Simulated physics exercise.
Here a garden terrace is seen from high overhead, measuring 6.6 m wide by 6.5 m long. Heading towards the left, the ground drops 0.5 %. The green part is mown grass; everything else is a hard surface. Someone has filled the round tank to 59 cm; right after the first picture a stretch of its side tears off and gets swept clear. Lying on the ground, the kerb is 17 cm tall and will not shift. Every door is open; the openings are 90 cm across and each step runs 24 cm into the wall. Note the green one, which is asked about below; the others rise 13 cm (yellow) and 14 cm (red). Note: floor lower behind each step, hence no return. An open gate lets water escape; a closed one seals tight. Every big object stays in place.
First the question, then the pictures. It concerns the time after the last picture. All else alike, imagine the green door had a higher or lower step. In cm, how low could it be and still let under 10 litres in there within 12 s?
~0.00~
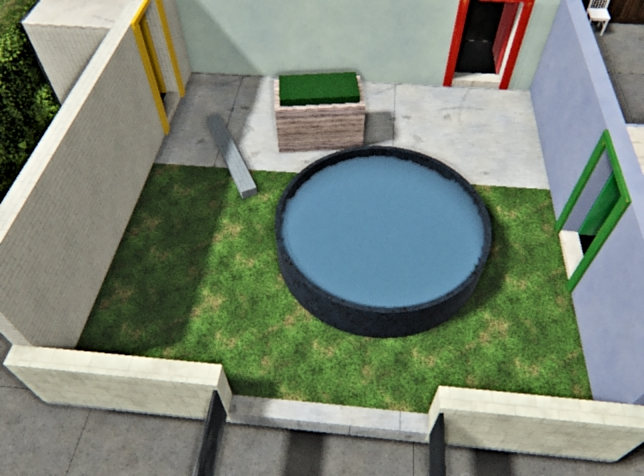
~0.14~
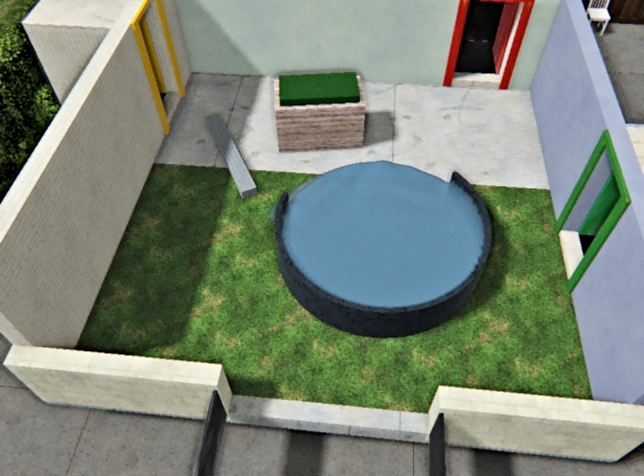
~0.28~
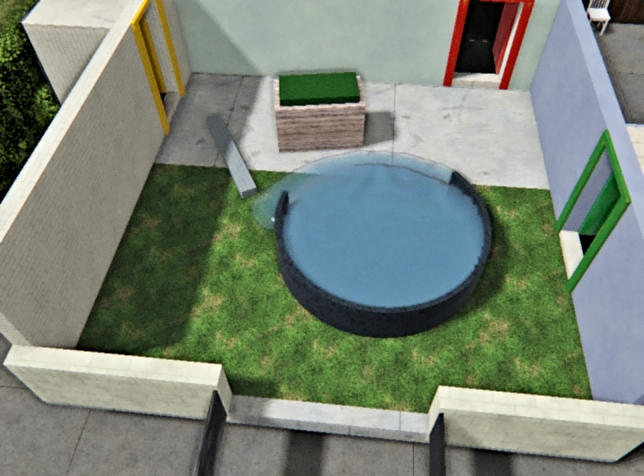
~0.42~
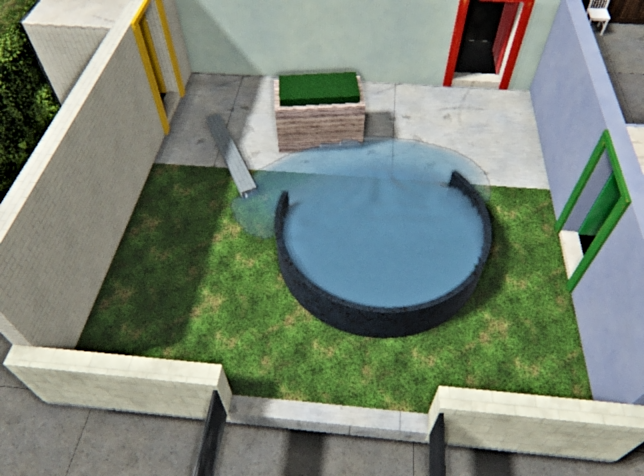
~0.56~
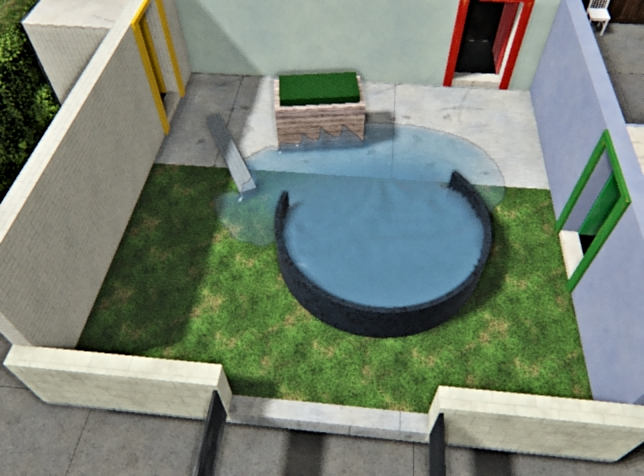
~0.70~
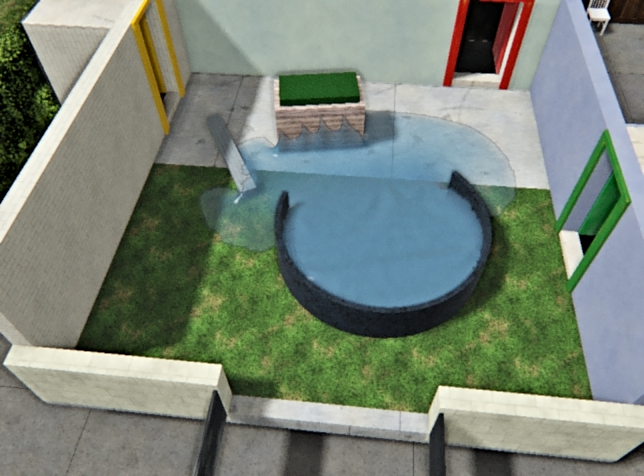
I would say 6 cm.
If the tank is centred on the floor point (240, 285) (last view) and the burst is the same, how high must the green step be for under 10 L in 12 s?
I'd put it at close to 6.5 cm.
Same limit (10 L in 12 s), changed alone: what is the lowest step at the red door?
Red door, minimum about 24 cm.
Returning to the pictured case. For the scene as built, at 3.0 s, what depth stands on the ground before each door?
In cm: Yellow 12, red 25, green 0.
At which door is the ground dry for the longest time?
I'd go with the green door.
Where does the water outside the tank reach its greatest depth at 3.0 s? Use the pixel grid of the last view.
Around (524, 90).
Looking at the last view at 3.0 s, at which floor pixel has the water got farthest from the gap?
Somewhere near the pixel (192, 72).
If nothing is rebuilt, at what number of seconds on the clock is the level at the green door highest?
Peak: Close to 7.5 s.
After 1.4 s water covers 40 % of the floor, deepest (44 cm) near (335, 157); it has not reached the green door.
After 3.0 s water covers 60 % of the floor, deepest (36 cm) near (524, 90); it has not reached the green door.
After 12.0 s water covers 95 % of the floor, deepest (11 cm) near (146, 183); 7 cm at the green door, 0 litres in over its 9 cm step.
At the green door as built, the water arrived by 4.1 s and peaked near 9 cm at 7.6 s.
With a step of 5.5 cm, 15 litres would have come in within the 12 s; with 7 cm, 4 litres. So under 10 litres takes about 6 cm.
